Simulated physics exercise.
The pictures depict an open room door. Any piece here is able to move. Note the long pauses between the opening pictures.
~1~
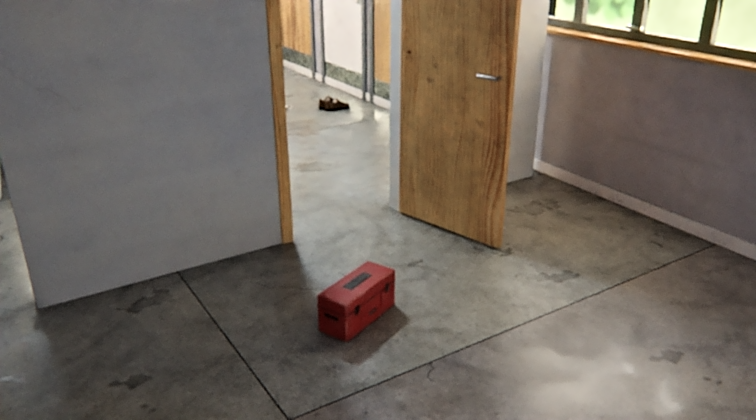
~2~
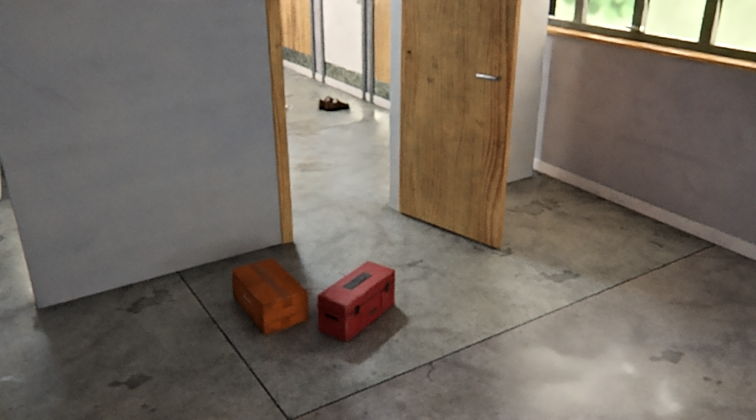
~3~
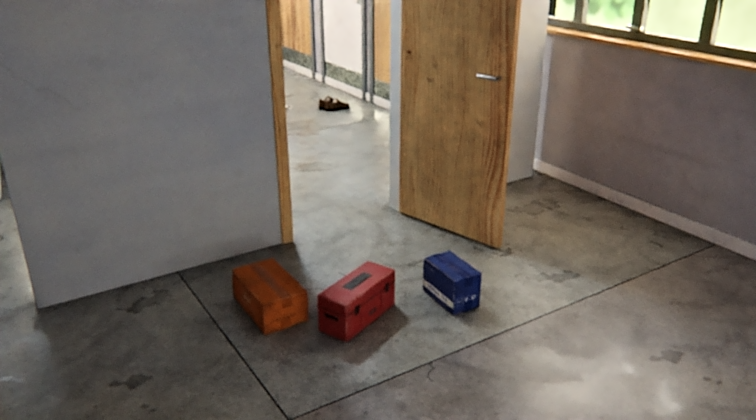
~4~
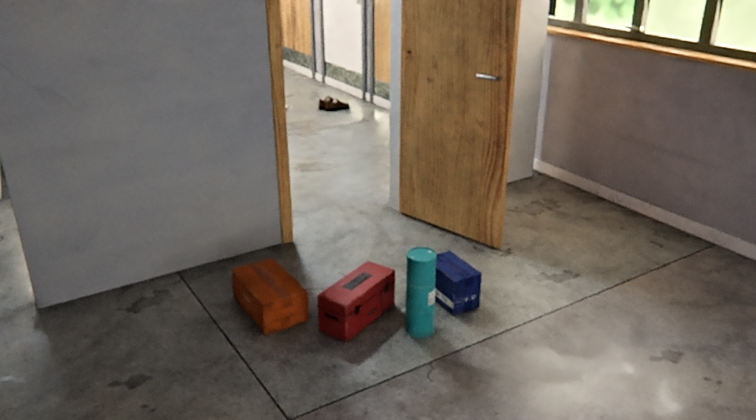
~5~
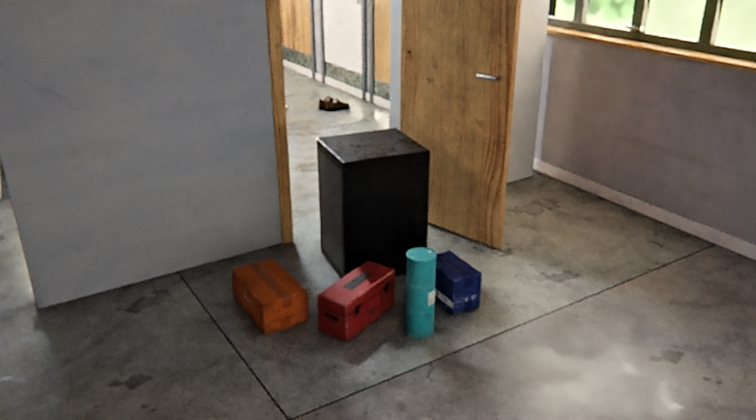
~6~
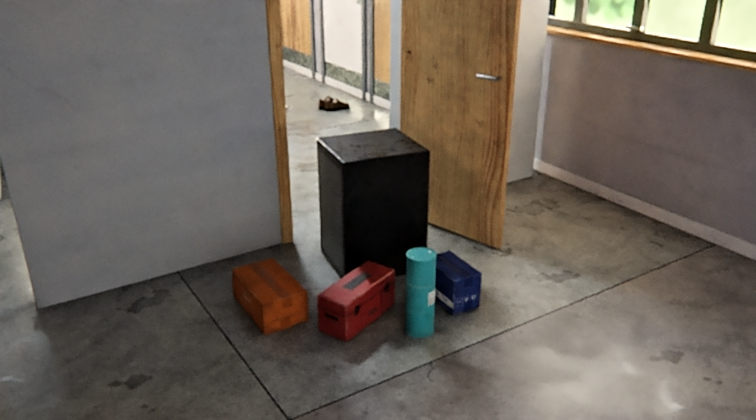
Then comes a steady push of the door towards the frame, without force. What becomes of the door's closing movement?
The door halts before the frame.
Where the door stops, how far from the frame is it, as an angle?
Near 65° open.
Then, 0.40 s on from there, open by 97°.
Then, 0.60 s on from there, open by 87°.
Then, 0.80 s on from there, open by 75°.
Then, 0.90 s on from there, open by 69°.
In the end, open by 67°; all 5 unmoved. At the end, from the last picture's camera, black appliance near (371, 205).
